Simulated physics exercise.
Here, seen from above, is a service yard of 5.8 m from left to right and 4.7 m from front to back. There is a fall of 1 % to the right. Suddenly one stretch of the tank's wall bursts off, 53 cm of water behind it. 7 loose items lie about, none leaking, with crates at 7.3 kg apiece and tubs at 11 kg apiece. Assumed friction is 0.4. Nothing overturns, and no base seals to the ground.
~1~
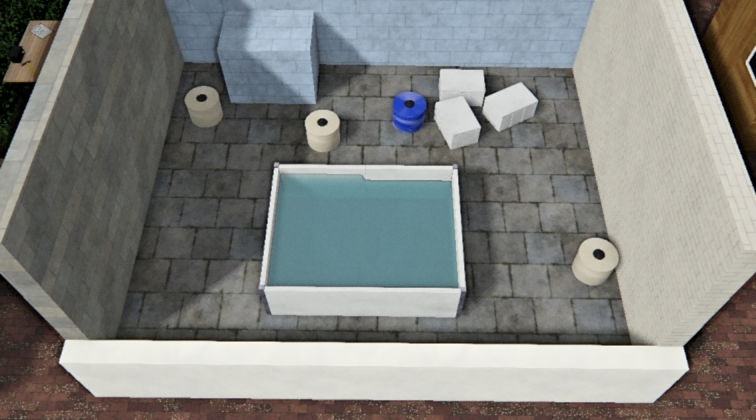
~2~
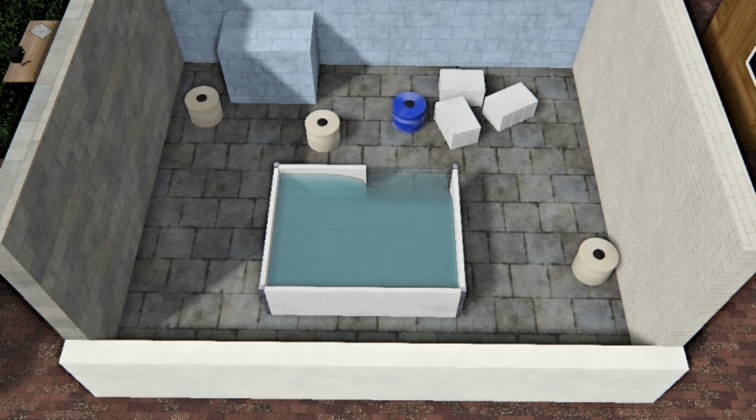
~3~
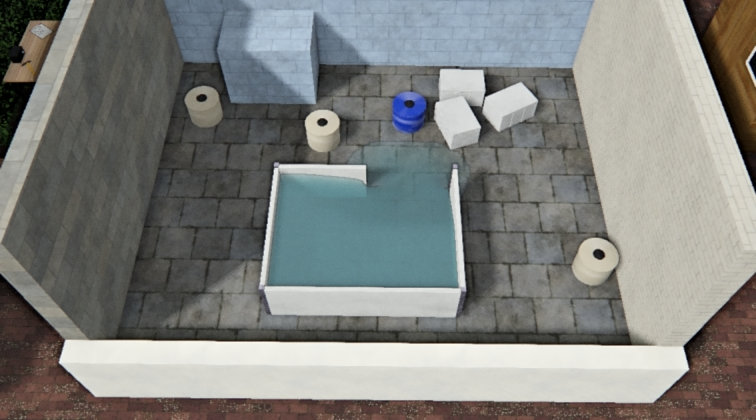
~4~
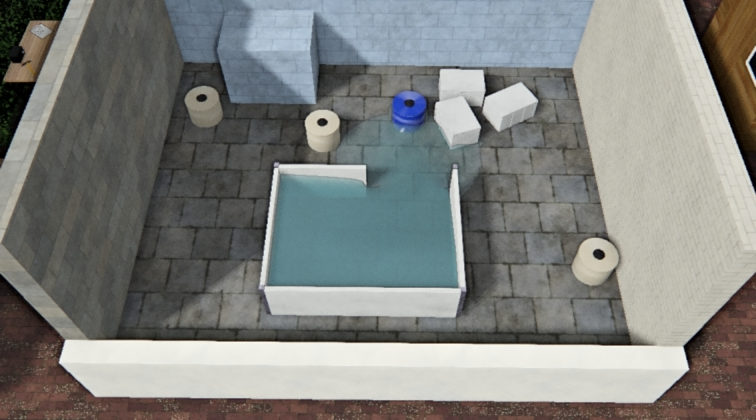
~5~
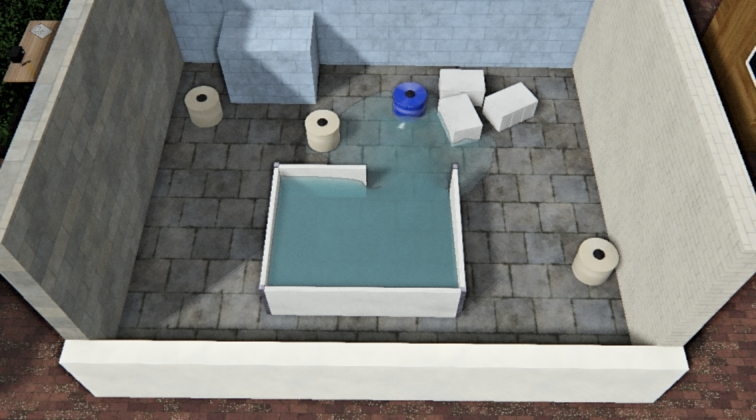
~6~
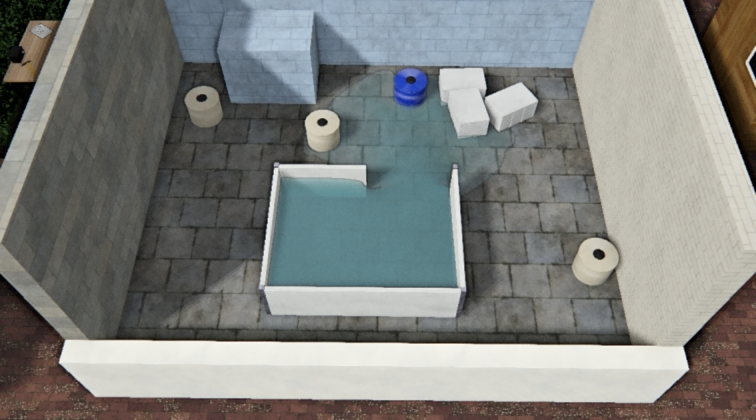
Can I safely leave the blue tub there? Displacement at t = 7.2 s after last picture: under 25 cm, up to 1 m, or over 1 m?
It will be left a long way off.
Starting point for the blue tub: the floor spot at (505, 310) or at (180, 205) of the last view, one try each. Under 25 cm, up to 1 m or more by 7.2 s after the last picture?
Taken in turn, it is carried a long way and then stays almost motionless.
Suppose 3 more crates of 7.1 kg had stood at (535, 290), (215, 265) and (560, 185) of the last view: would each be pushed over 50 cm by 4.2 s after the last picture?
Taking them in order: Far enough, not far enough and far enough.
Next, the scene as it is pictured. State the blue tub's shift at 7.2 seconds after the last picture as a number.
250 cm.
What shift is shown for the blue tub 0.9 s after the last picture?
Roughly 80 centimetres by that point.
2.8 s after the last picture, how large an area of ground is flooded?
17 m2.
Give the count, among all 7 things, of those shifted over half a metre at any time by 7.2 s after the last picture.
Counting them up, I find 6.
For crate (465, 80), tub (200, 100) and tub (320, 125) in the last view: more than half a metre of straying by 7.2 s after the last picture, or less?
The first topped the threshold, the second never reached the threshold, and the third topped the threshold.
Then, 0.9 s after the last picture the blue tub is near (407, 55), 0.8 m from its start, afloat; 3 afloat.
Then, 2.8 s after the last picture the blue tub is near (436, 93), 0.4 m from its start, afloat; 4 afloat.
Then, 4.8 s after the last picture the blue tub is near (524, 142), 1.6 m from its start, afloat; 5 afloat.
Then, 7.2 s after the last picture the blue tub is near (517, 230), 2.4 m from its start, afloat; 5 afloat.
